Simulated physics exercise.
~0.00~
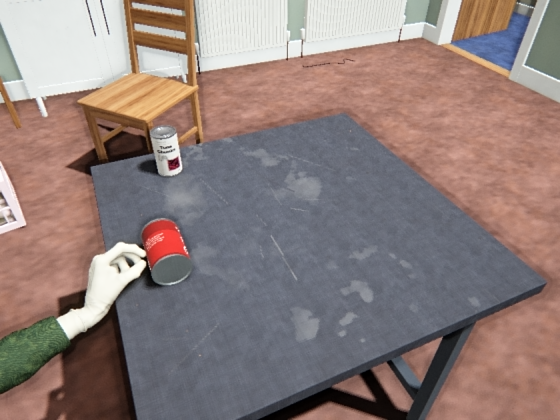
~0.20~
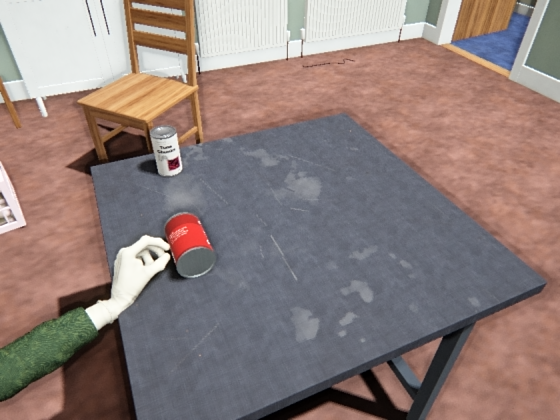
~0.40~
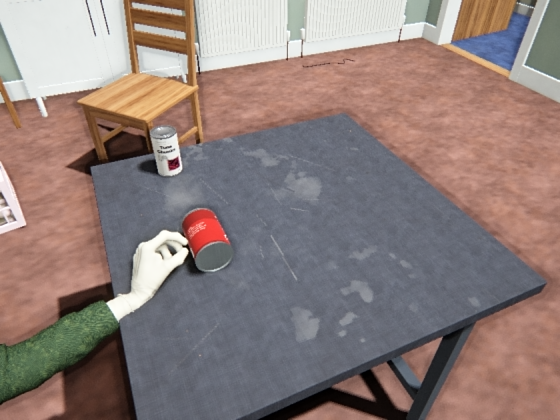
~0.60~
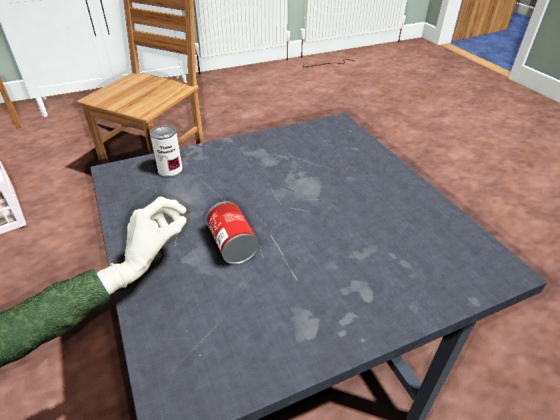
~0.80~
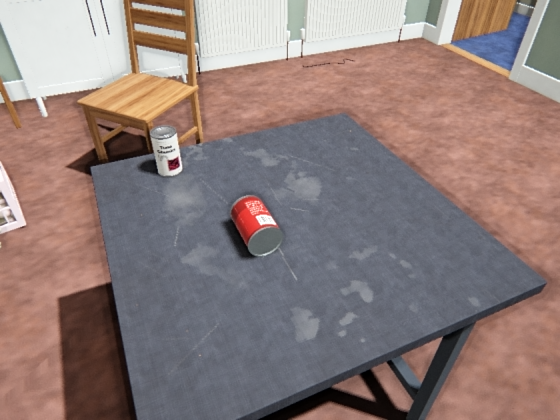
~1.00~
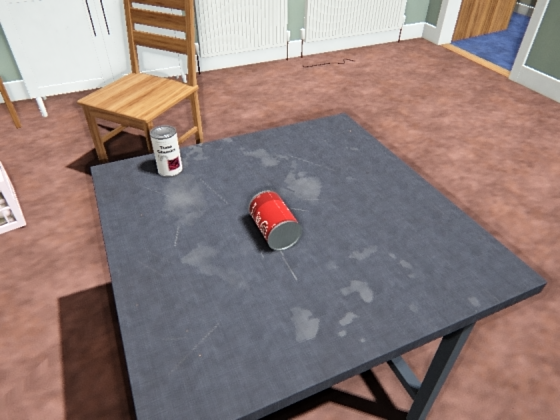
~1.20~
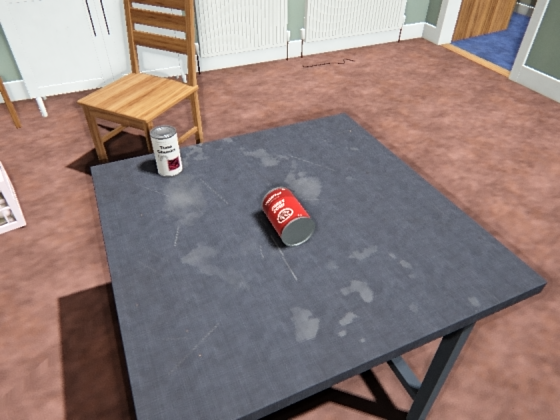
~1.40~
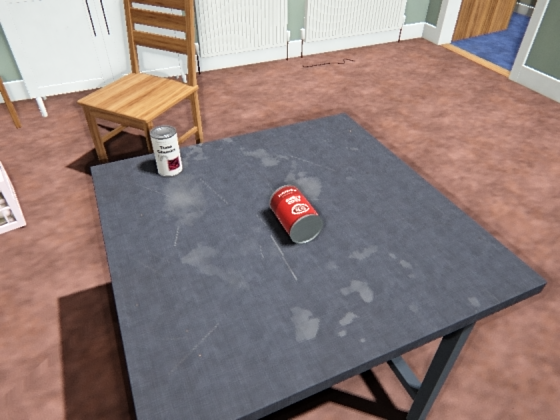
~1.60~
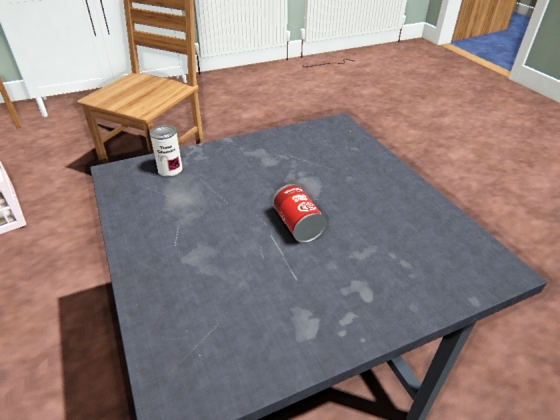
A white hand in a green knitted sleeve reaches in from the left over a dark grey, scuffed table, seen from above in a room with a reddish-brown carpet. A red tin lies on its side by the fingers, while a white tin stands near the table's far left corner, with a wooden chair behind. The hand pushes the red tin to the right, then lets go and draws back out of view. The tin rolls on alone toward the middle, slowing gradually. It comes to rest on its side, still on the table, and the white tin never moves.
